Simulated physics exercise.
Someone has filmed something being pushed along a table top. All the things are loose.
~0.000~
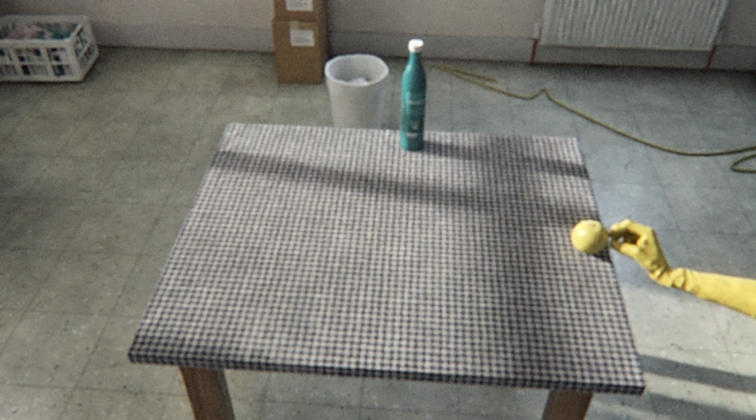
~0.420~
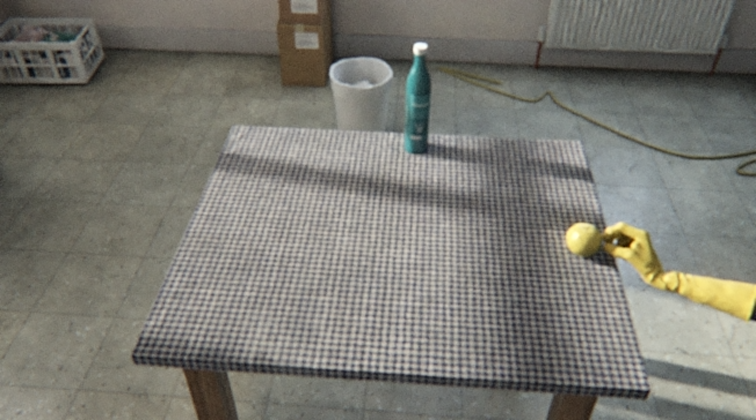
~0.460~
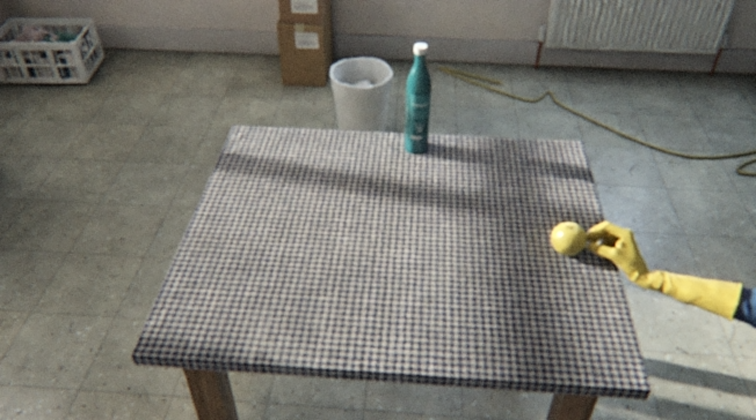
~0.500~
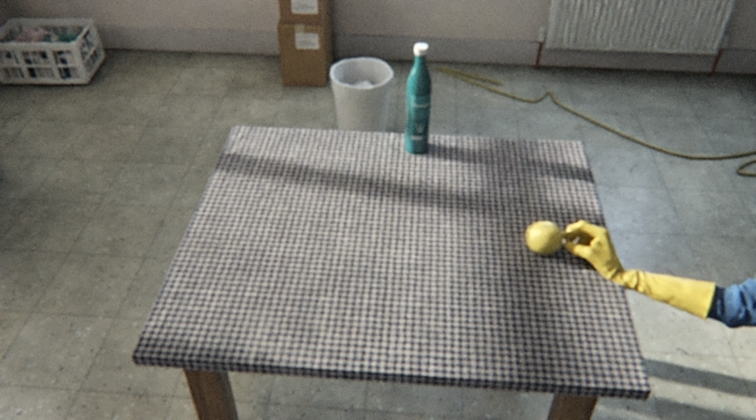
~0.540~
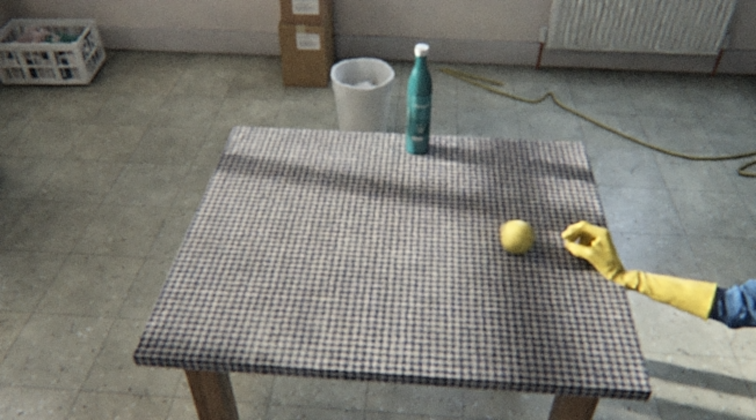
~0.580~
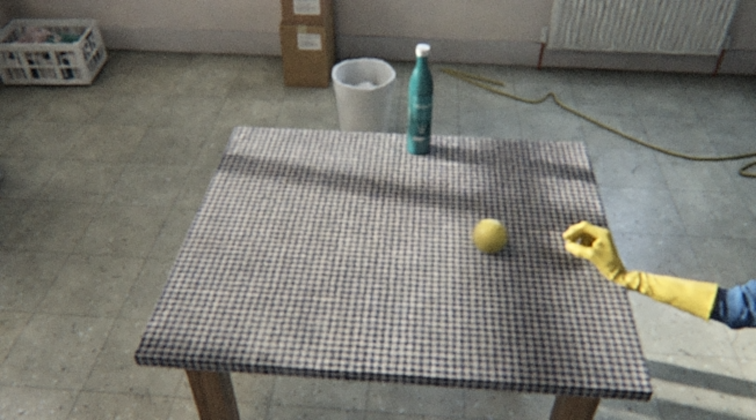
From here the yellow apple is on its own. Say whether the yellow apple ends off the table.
The yellow apple falls off the table.
By 0.78 s, yellow apple moved well along near (355, 229).
By 0.98 s, yellow apple moved well along near (229, 222).
By 1.28 s, yellow apple now off the table.
By 1.48 s, things are still on the move.
When it is over (1.6 s), off the table, yellow apple.
